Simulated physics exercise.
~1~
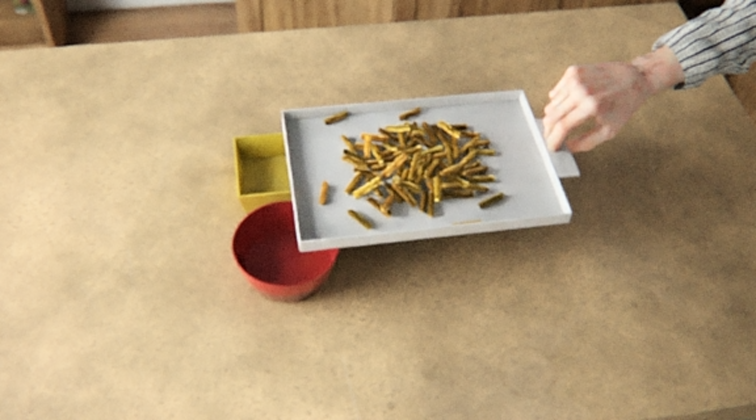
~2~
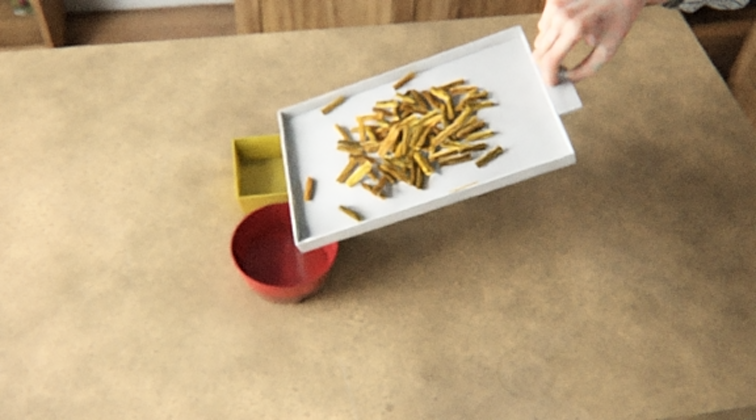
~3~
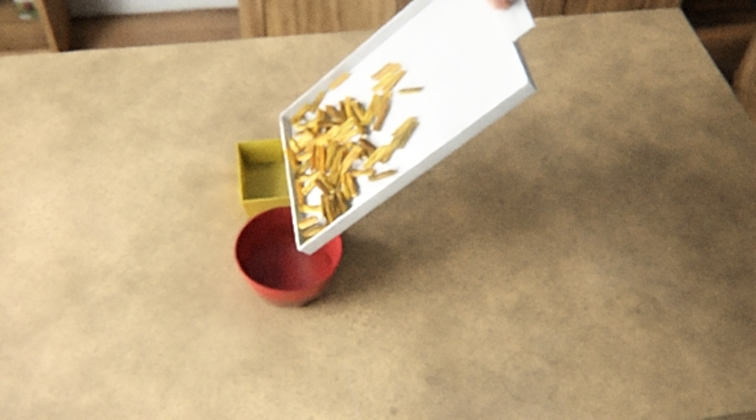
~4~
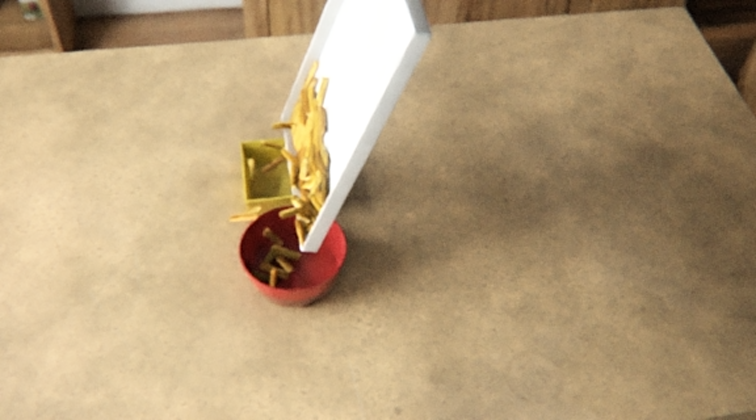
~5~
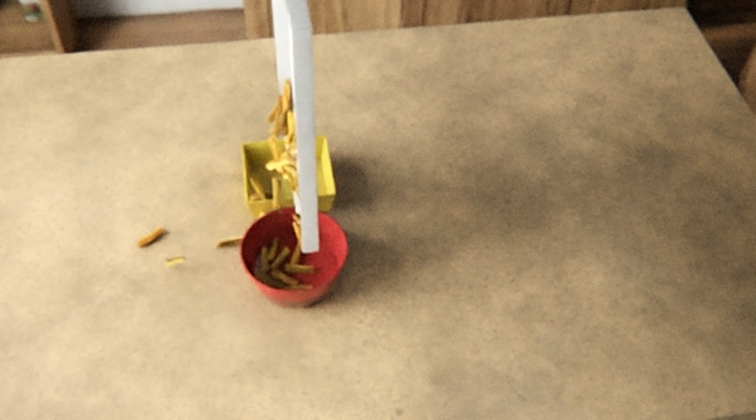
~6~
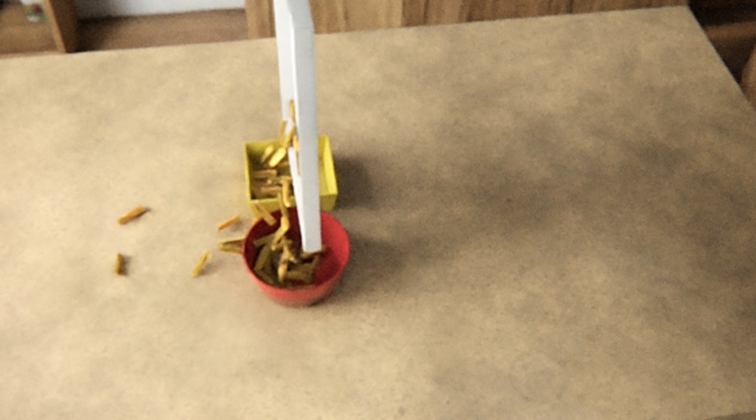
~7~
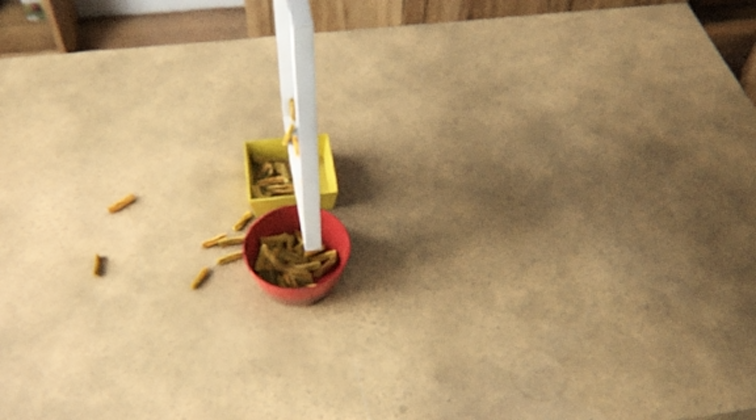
On a brown tabletop, a hand tips a white tray upright, spilling short yellowish pieces into red and yellow containers, some scattering left.
